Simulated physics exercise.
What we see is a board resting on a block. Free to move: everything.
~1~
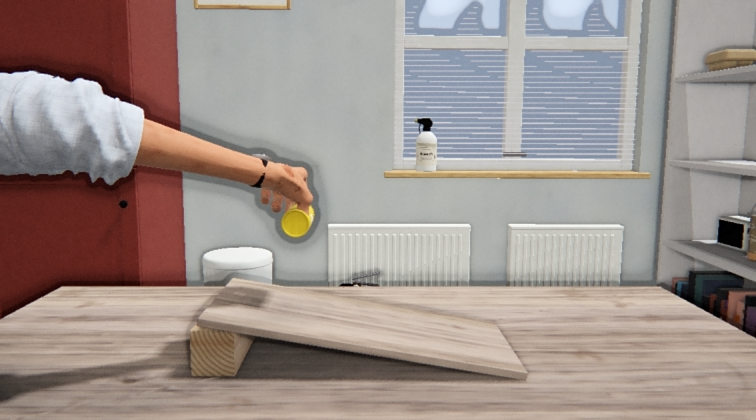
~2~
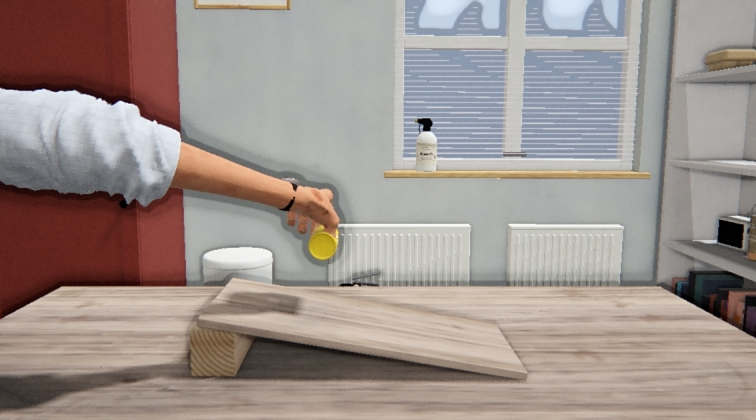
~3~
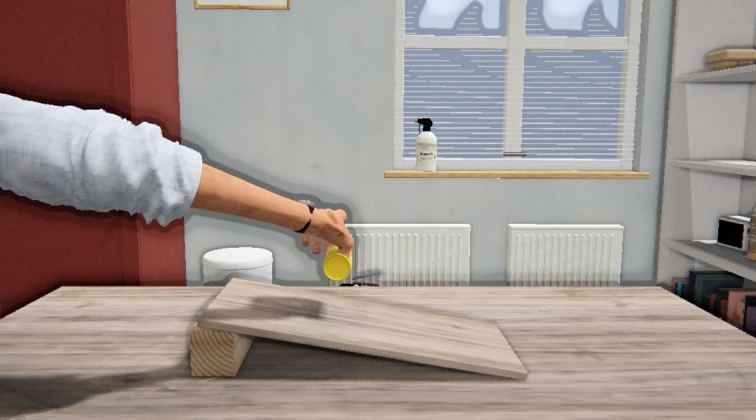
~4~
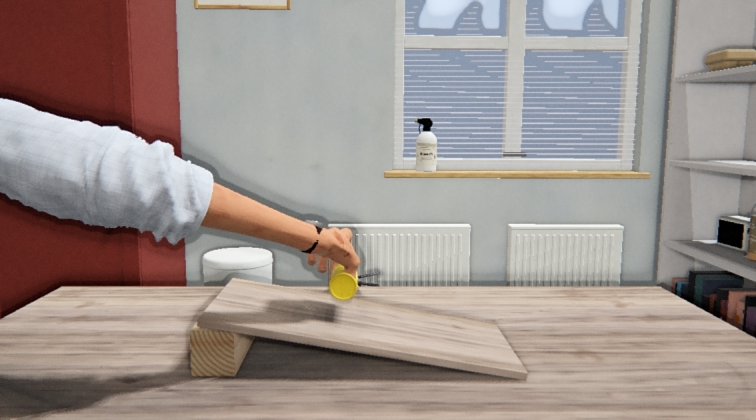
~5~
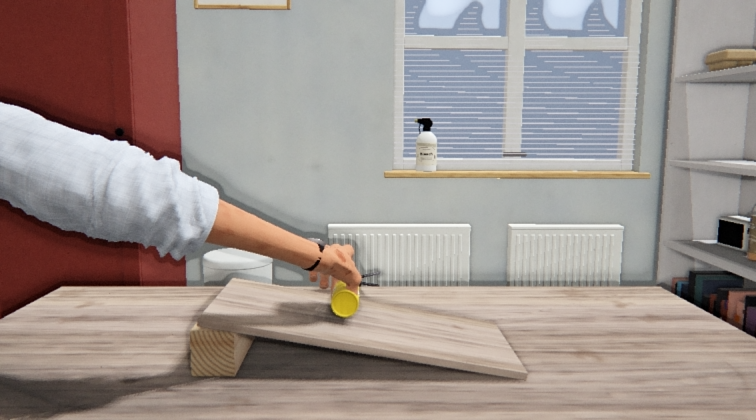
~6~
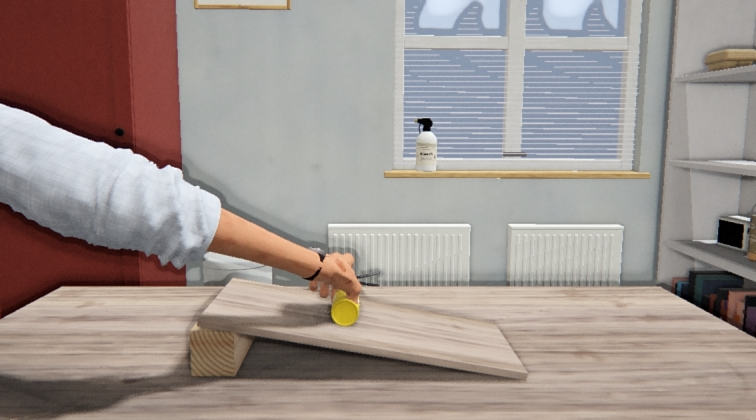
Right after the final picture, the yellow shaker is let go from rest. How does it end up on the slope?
Well, it travels off there after that.
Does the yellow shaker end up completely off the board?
Off the top.
Then, 0.80 s later than the last frame, yellow shaker moved well along near (471, 325).
Then, 1.20 s later than the last frame, yellow shaker now off the board.
Then, 1.70 s later than the last frame, things are still on the move.
Then, 2.00 s later than the last frame, as before.
When it is over, off the board, yellow shaker. The yellow shaker goes downhill.
